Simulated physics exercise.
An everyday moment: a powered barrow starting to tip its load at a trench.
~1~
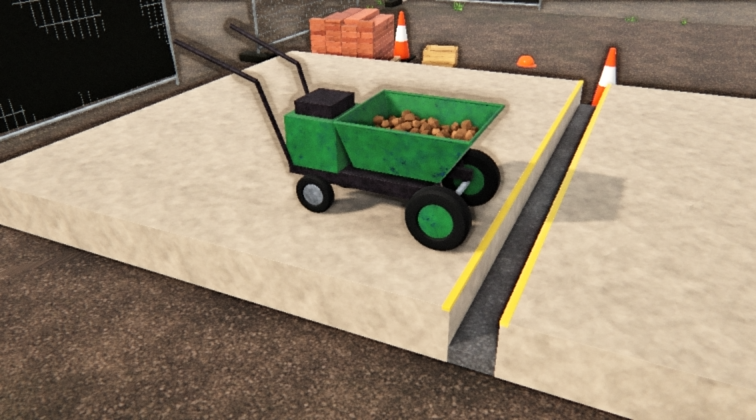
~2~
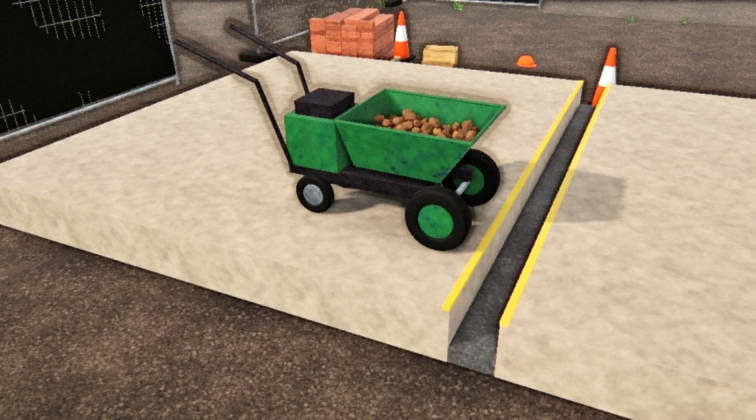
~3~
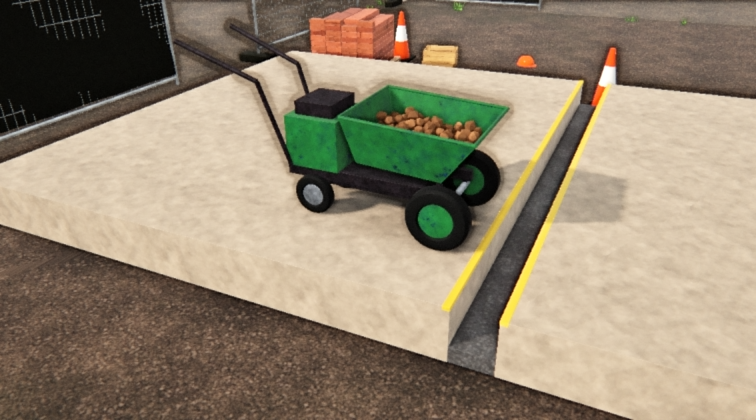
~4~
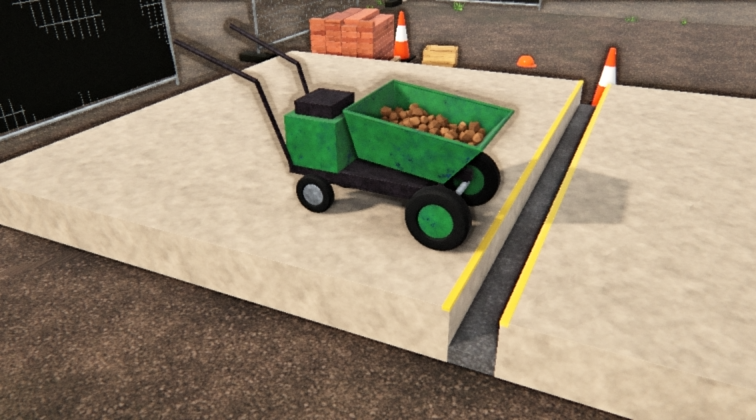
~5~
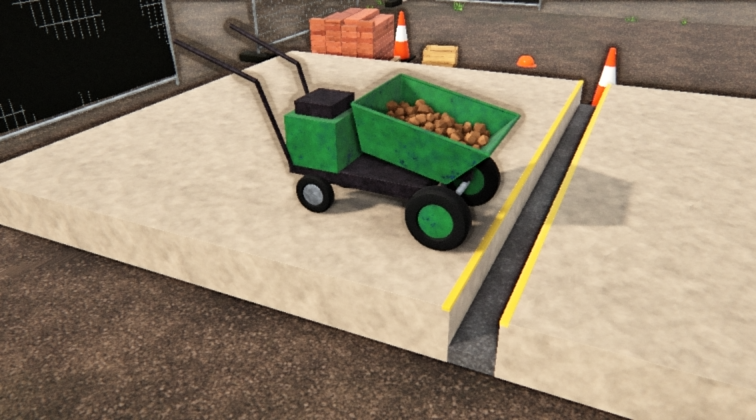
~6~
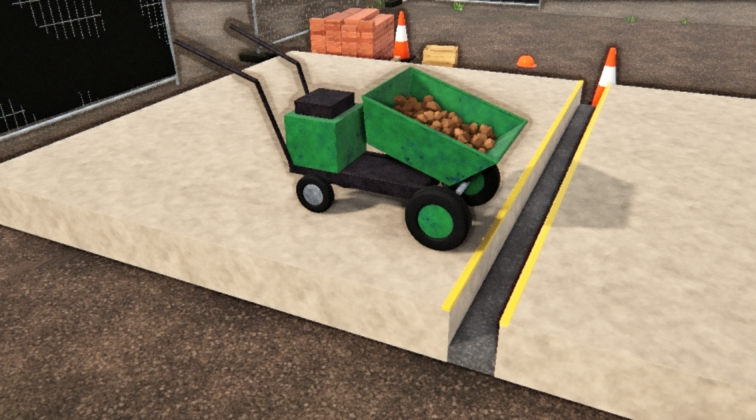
On a pale concrete slab in a building yard, a green powered barrow loaded with brown lumps stands beside a narrow, yellow-edged trench, its skip level at first. The skip then tilts gradually, its rear rising and its front lip lowering to the right, while the wheels stay still.
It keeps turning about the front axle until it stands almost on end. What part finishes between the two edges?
In the trench: Under half.
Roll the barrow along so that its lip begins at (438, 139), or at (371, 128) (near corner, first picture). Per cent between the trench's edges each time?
About 80 and 30 per cent.
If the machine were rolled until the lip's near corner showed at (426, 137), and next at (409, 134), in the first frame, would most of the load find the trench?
One: The larger part. Two: Most of it.
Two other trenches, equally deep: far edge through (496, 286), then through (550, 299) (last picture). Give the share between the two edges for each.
In turn 0 and 70 in a hundred.
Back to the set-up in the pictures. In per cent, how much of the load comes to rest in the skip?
Close to 30 per cent.
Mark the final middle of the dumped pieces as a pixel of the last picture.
Close to (576, 246).
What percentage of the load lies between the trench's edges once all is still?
Near 0 %.
Shortly afterwards, skip tipped steeply; the whole lot in the skip.
Next, skip tipped right over; near two thirds in the skip; near a third beyond it.
Some moments later, skip tipped right over; near a quarter in the skip; only a few in or heaped over the trench; near two thirds beyond it.
In the end, skip tipped right over; near a quarter in the skip; only a few in or heaped over the trench; near two thirds beyond it.
